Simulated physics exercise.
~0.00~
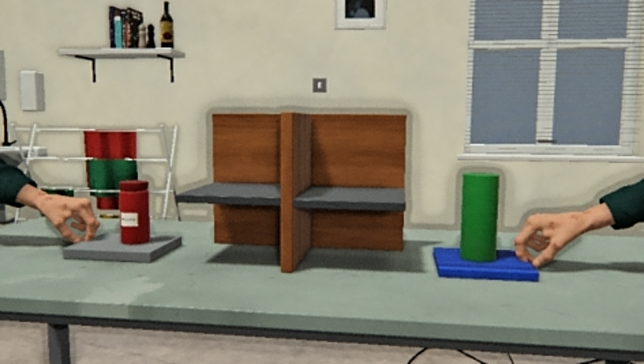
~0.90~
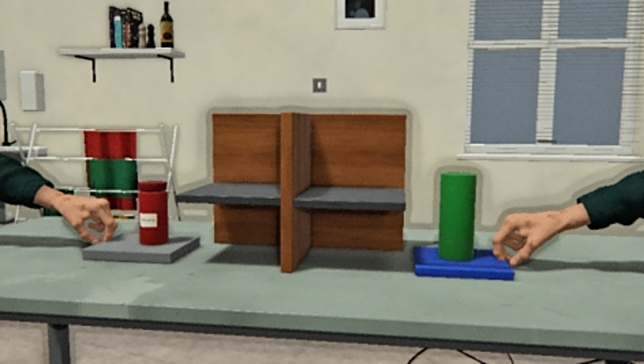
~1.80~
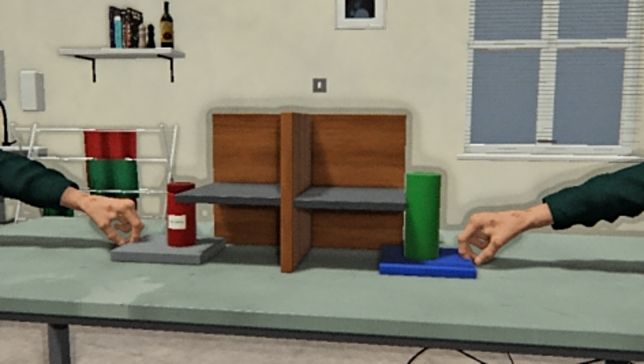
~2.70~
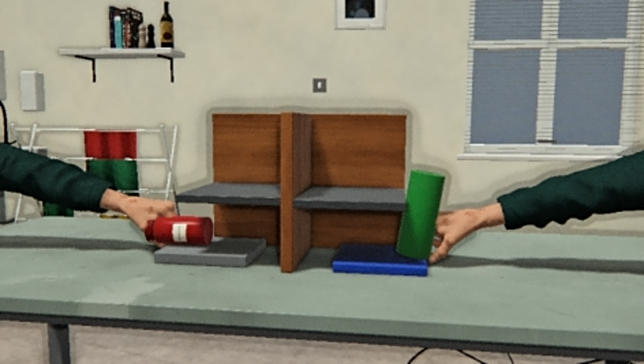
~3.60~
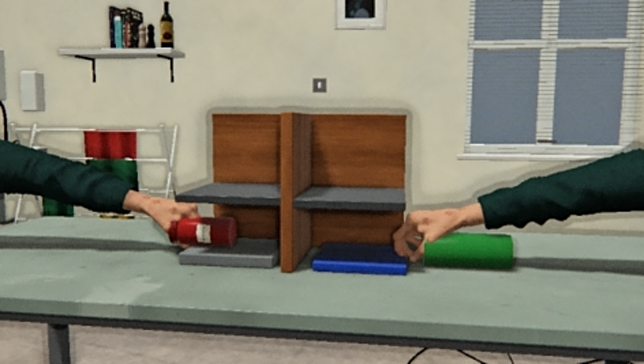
Two hands sliding a red jar and green cylinder on trays into a wooden stand, both toppling onto their sides against its shelf.
